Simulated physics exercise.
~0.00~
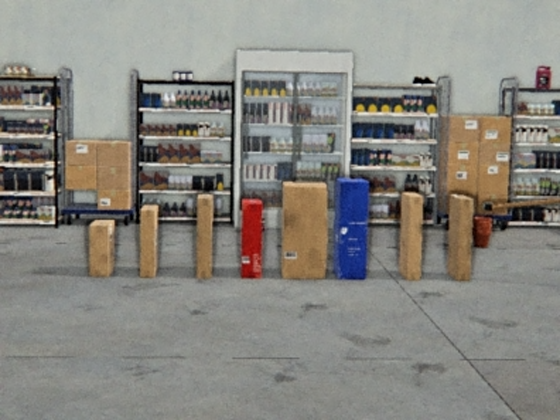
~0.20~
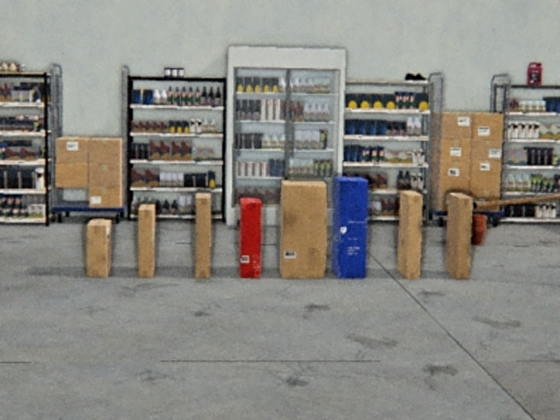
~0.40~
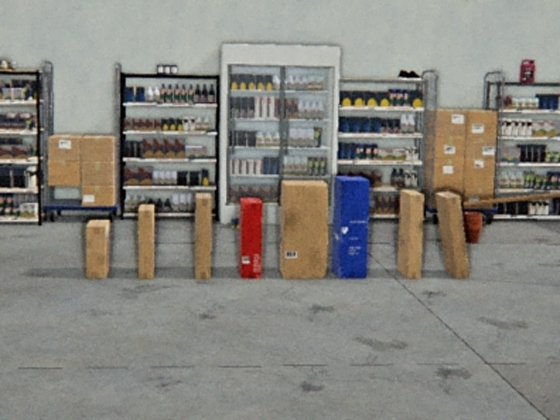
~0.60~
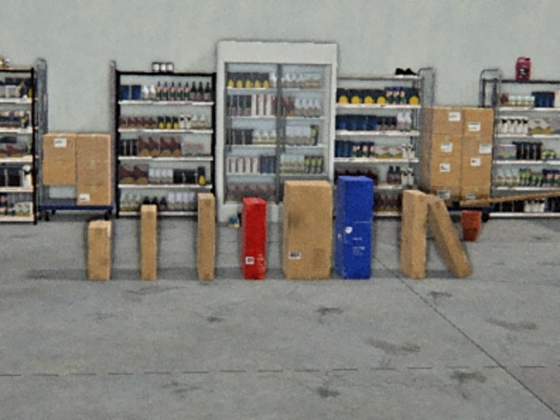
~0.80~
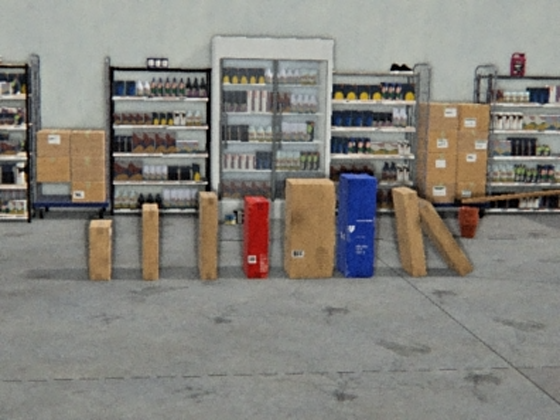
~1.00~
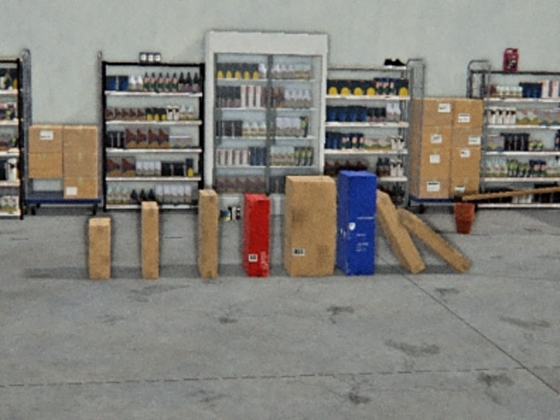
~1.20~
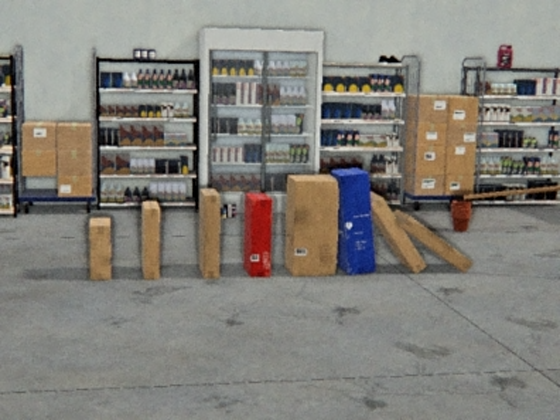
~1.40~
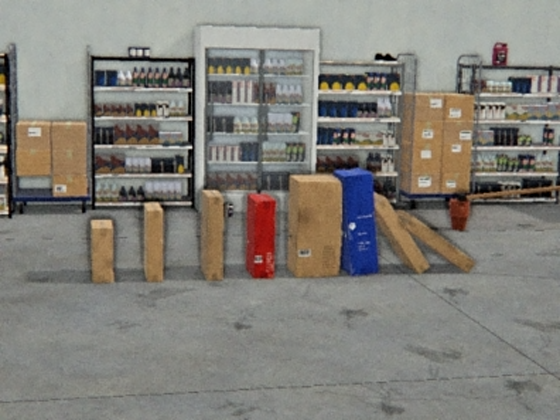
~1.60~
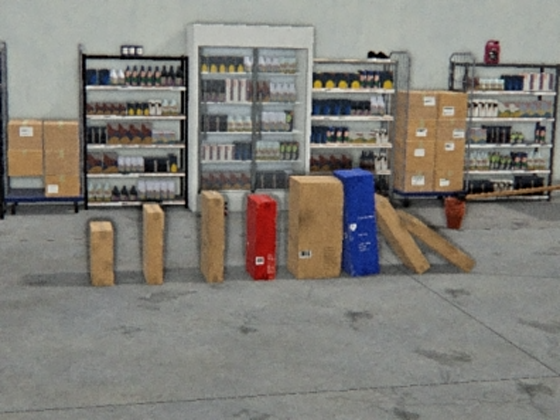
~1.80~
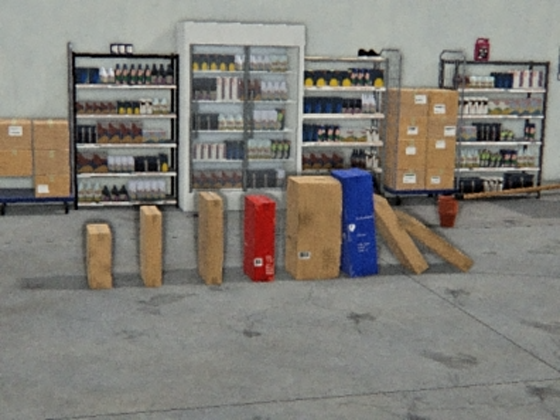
In the video, eight upright cartons, one red and one blue, stand in a row before stocked shelves as the view drifts; the rightmost tips left onto its neighbor, which leans against the blue carton, and both rest slanted while the others stay standing.
